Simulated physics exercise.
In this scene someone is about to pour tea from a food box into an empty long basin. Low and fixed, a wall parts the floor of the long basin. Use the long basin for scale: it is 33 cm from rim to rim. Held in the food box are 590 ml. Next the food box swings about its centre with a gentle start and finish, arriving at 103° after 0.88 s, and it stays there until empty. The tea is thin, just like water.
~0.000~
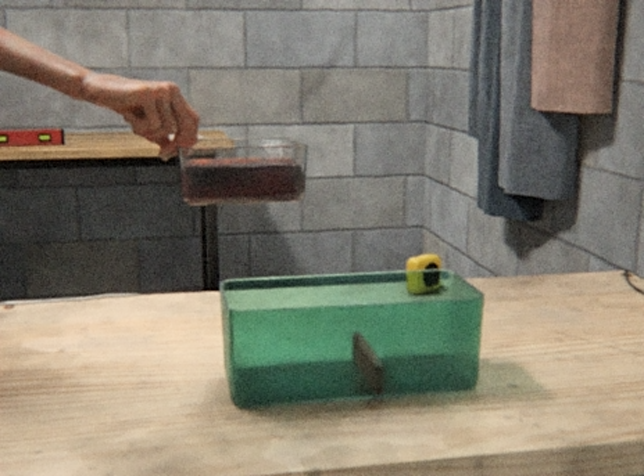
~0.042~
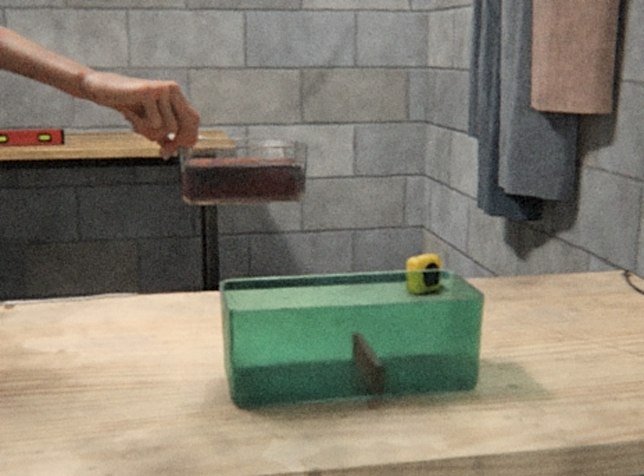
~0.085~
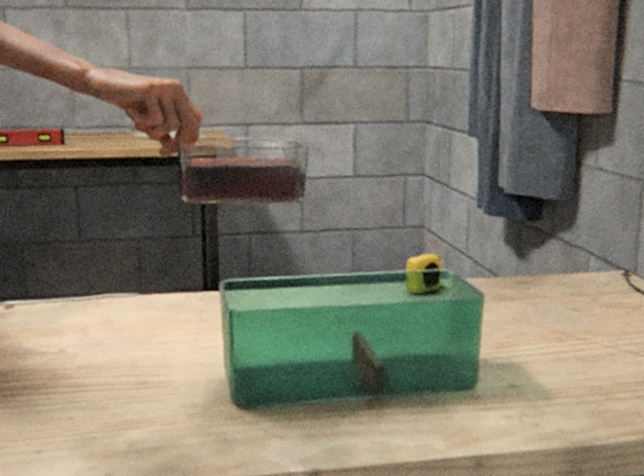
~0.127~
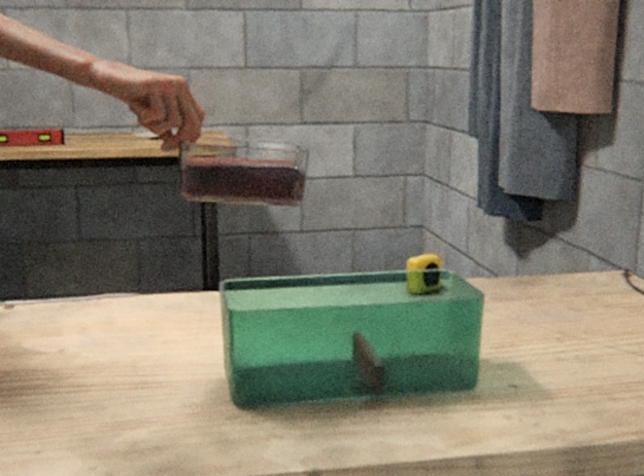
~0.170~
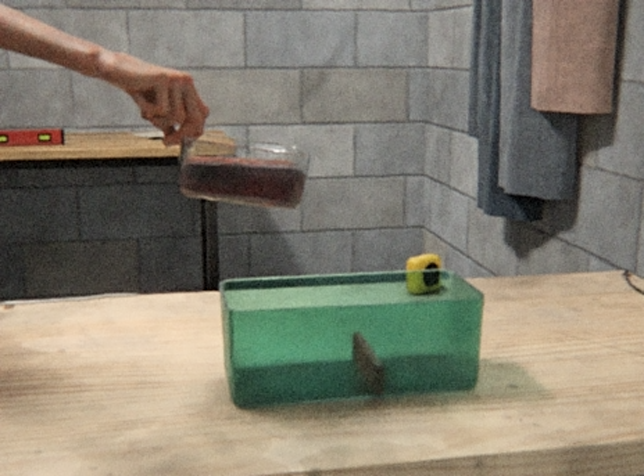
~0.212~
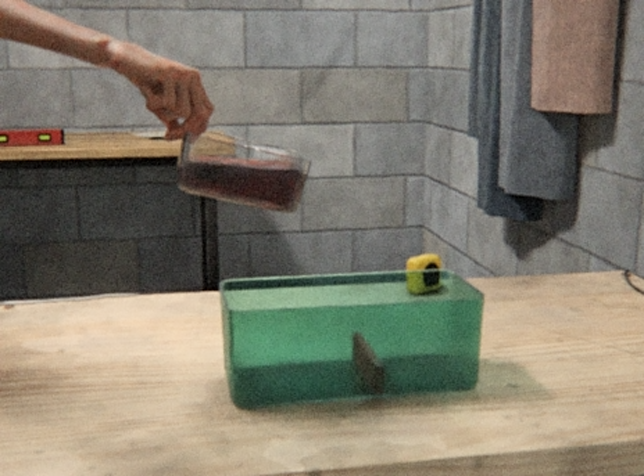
A hand held a clear food box of dark reddish tea above a long green basin with a low wall inside, then gradually tilted the box down to the right.
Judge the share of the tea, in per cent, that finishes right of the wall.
16 percent, roughly.
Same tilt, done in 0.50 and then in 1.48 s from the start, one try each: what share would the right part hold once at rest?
15 per cent first, 25 per cent second.
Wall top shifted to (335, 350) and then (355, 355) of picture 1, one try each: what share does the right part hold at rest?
60 in a hundred, followed by 45 in a hundred.
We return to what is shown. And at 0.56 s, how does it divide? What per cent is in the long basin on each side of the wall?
I'd say about 10 left and about 0 right.
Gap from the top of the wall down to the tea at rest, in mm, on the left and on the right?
The left comes to roughly 20 mm and the right to roughly 34 mm.
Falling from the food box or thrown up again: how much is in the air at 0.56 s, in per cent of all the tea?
Some 50 per cent.
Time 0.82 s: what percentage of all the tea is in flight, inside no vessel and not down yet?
Close to 7 in every hundred parts.
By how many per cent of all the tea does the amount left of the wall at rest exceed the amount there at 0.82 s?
About 14 percent.
Then, 0.56 s in, the tilt is 73° and 40 per cent is still to pour, 10 is left of the wall and 0 right of it.
Then, 0.82 s in, the tilt is 102° and 10 per cent is still to pour, 69 is left of the wall and 14 right of it.
Then, 1.09 s in, the tilt is 103° and 1 per cent is still to pour, 81 is left of the wall and 15 right of it.
Then, 1.38 s in, the tilt is 103° and 0 per cent is still to pour, 83 is left of the wall and 16 right of it.
Finally, 83 per cent lies left of the wall, 16 right of it and 1 outside.
